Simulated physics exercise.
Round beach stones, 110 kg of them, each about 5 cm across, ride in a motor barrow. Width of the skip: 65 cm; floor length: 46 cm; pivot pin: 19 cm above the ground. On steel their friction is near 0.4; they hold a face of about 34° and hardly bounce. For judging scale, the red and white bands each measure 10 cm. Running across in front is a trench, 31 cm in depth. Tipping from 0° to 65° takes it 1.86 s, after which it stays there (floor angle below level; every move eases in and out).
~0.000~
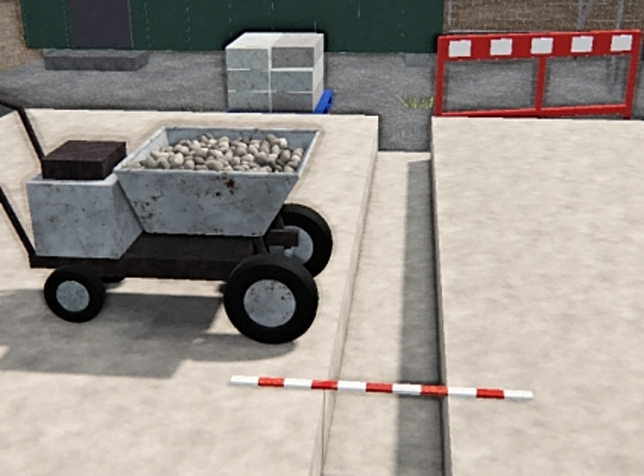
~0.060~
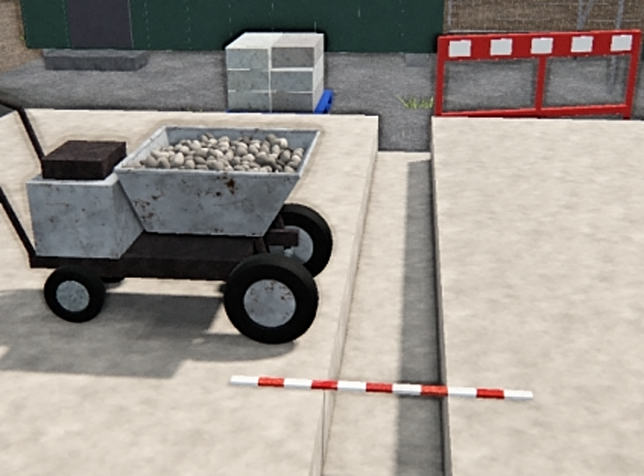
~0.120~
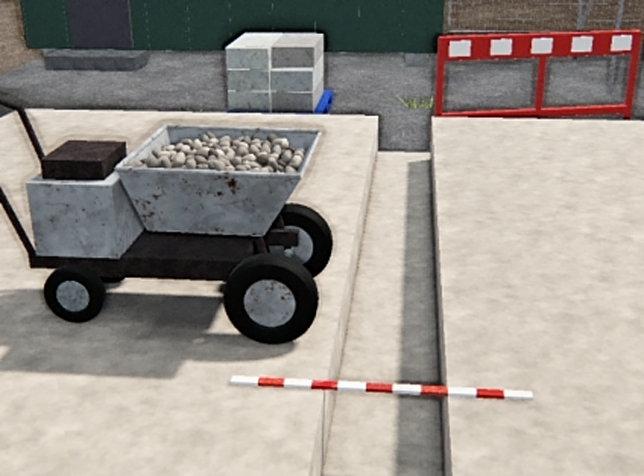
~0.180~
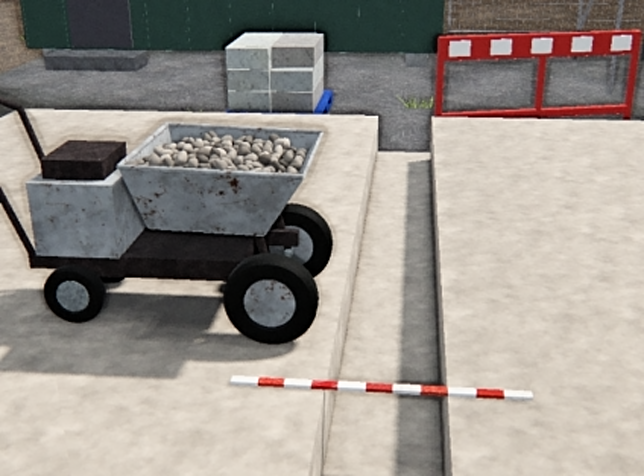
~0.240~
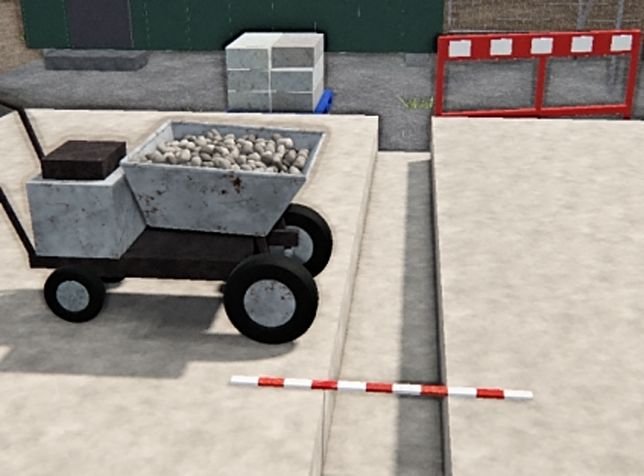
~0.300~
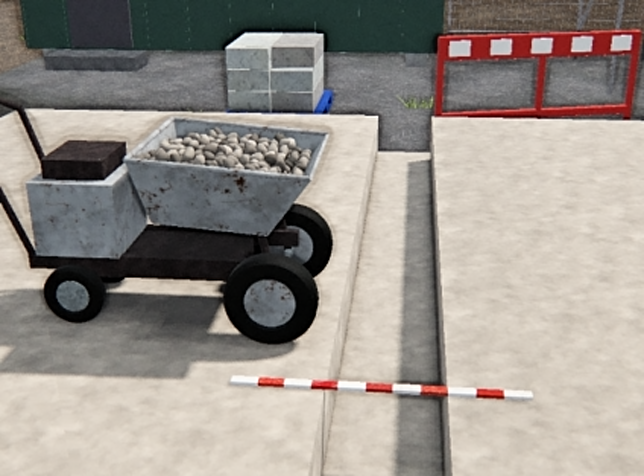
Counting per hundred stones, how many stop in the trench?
Some 53.
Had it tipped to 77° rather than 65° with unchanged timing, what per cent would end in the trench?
Trench share: Approx. 50%.
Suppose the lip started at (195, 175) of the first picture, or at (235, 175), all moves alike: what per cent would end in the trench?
Around 85 and then 90 percent.
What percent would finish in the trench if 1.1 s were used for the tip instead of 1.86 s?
Something close to 45 per cent.
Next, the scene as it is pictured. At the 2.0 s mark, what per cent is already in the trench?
At that moment: Approx. 15 %.
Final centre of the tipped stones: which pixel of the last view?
Their middle ends up near (430, 359).
After 1.4 s the floor is at 55°; 99 % in the skip, 1 % in the trench; the foremost stones are at (419, 241).
After 2.0 s the floor is at 65°; 60 % in the skip, 17 % in the trench, 23 % past the trench; the foremost stones are at (544, 331).
After 2.3 s the floor is at 65°; 39 % in the skip, 26 % in the trench, 35 % past the trench; the foremost stones are at (626, 359).
After 4.3 s the floor is at 65°; 11 % in the skip, 53 % in the trench, 36 % past the trench; the foremost stones are past the picture's edge.
